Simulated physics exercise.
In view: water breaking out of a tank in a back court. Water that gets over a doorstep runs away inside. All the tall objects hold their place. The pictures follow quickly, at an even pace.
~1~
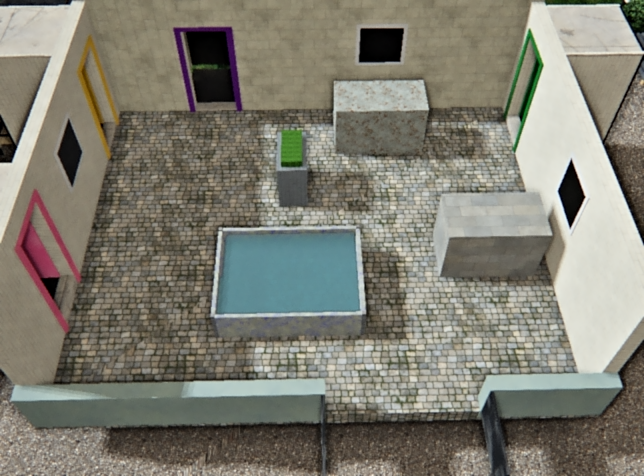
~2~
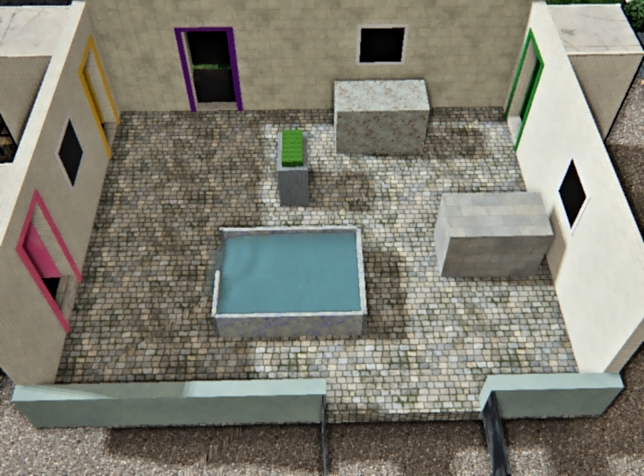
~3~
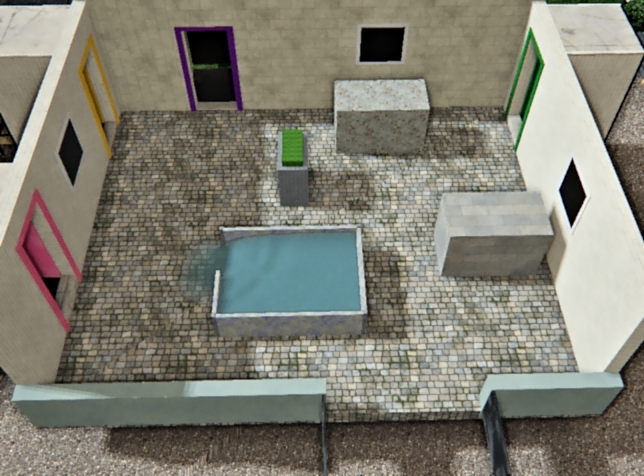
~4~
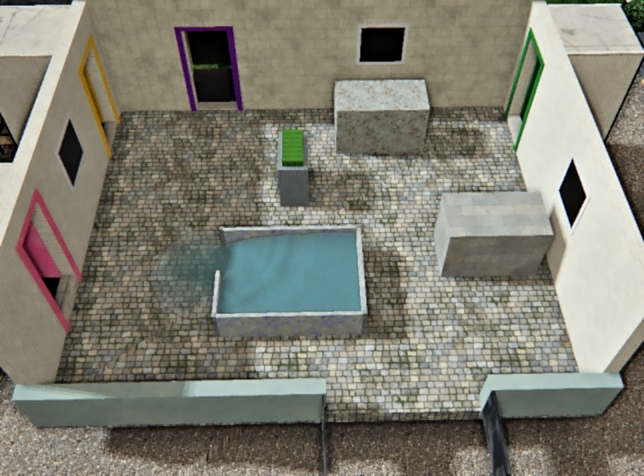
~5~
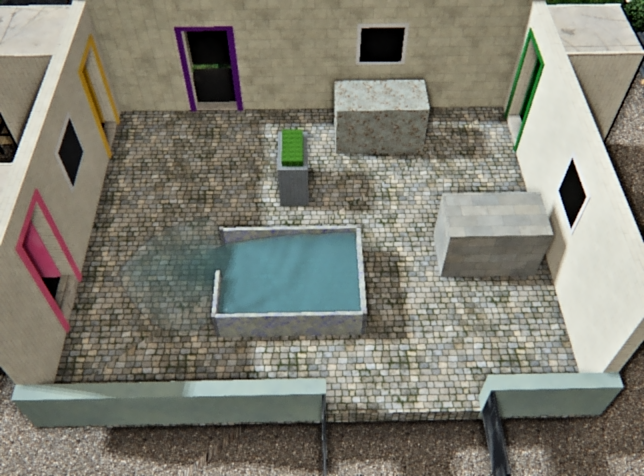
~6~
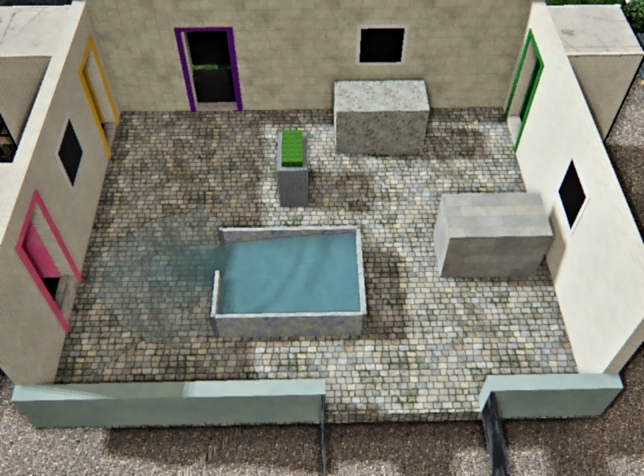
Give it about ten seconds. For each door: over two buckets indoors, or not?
In the end: The pink door holds within the limit; the purple door floods; the yellow door holds within the limit; the green door holds within the limit.
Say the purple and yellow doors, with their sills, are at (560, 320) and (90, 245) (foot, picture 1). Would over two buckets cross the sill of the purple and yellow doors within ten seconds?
Then: The purple door stays under; the yellow door is over.
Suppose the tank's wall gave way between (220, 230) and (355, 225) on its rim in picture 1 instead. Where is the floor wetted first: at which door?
First comes the one in purple.
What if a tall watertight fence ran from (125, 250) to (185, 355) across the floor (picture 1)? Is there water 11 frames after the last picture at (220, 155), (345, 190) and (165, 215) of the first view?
In turn: Clear, not flooded, wet.
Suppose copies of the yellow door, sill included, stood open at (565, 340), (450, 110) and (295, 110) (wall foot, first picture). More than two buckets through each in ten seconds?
One after the other: Takes less, keeps below it, lets less in.
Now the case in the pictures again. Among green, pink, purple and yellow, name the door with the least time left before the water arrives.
That is the pink one.
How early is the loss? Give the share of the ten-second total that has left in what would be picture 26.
About 0 per cent.
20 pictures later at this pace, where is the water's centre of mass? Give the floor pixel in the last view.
Close to (209, 268).
A moment on, water covers 15 % of the floor; the pink door wet at the sill, nothing in, the purple door not reached, the yellow door not reached, the green door not reached.
Next, water covers 20 % of the floor; the pink door wet at the sill, nothing in, the purple door not reached, the yellow door wet at the sill, nothing in, the green door not reached.
Then, water covers 30 % of the floor; the pink door wet at the sill, nothing in, the purple door wet at the sill, nothing in, the yellow door wet at the sill, nothing in, the green door not reached.
Later, water covers 55 % of the floor; the pink door wet at the sill, nothing in, the purple door over two buckets in, the yellow door under two buckets in, the green door not reached.
In the end, water covers 80 % of the floor; the pink door wet at the sill, nothing in, the purple door over two buckets in, the yellow door under two buckets in, the green door wet at the sill, nothing in.
